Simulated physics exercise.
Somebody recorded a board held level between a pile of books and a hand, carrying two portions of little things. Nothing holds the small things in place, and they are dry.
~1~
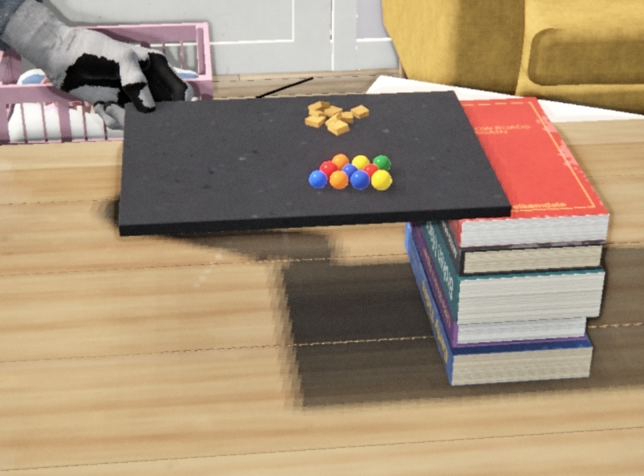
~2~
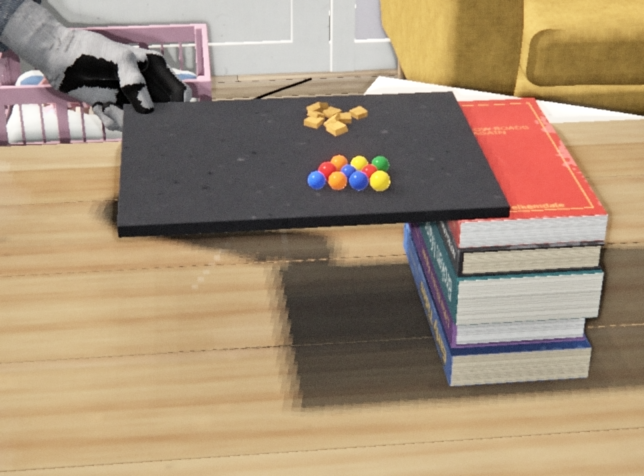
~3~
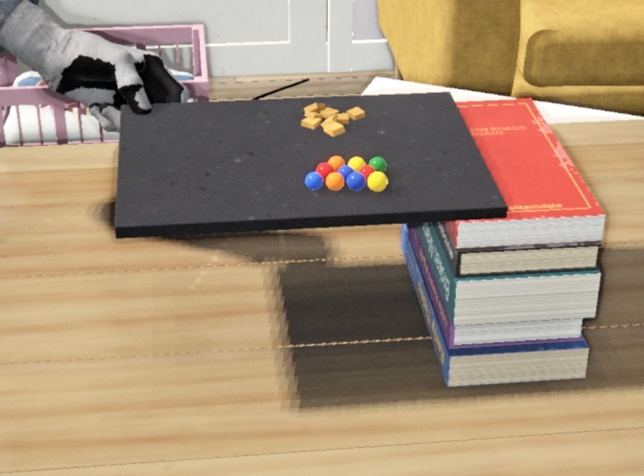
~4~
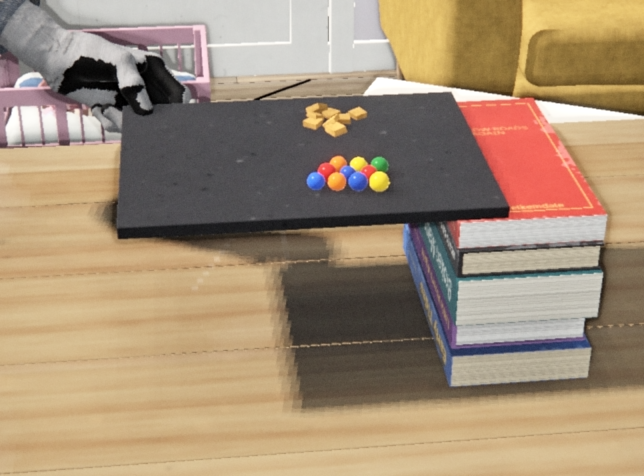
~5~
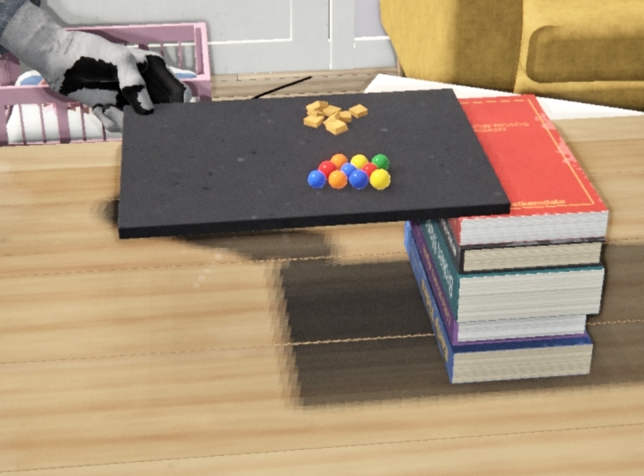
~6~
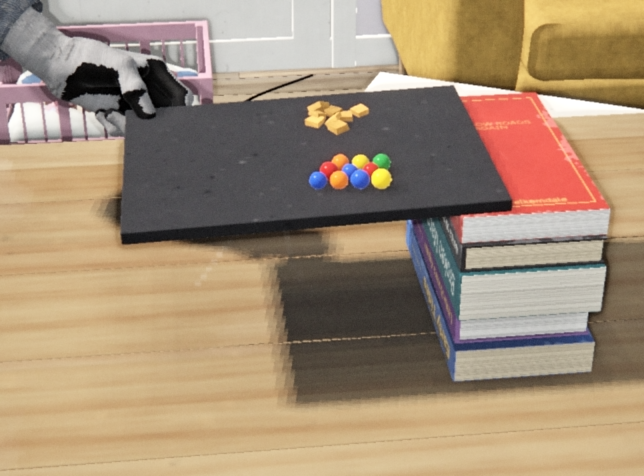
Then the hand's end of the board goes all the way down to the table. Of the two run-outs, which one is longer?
The near one.
Then, 0.45 s on from there, board sloping at 11°; front portion the whole lot still on the board; back portion the whole lot still on the board.
Then, 1.02 s on from there, board sloping at 24°; front portion mostly up to a board's length out; back portion the whole lot still on the board.
Then, 1.64 s on from there, board sloping at 36°; front portion mostly one to two board lengths out; back portion mostly at the foot of the board.
In the end, board resting at 36°; front portion mostly more than two board lengths out, near two thirds gone off the table; back portion mostly at the foot of the board; the front portion has gone farther.
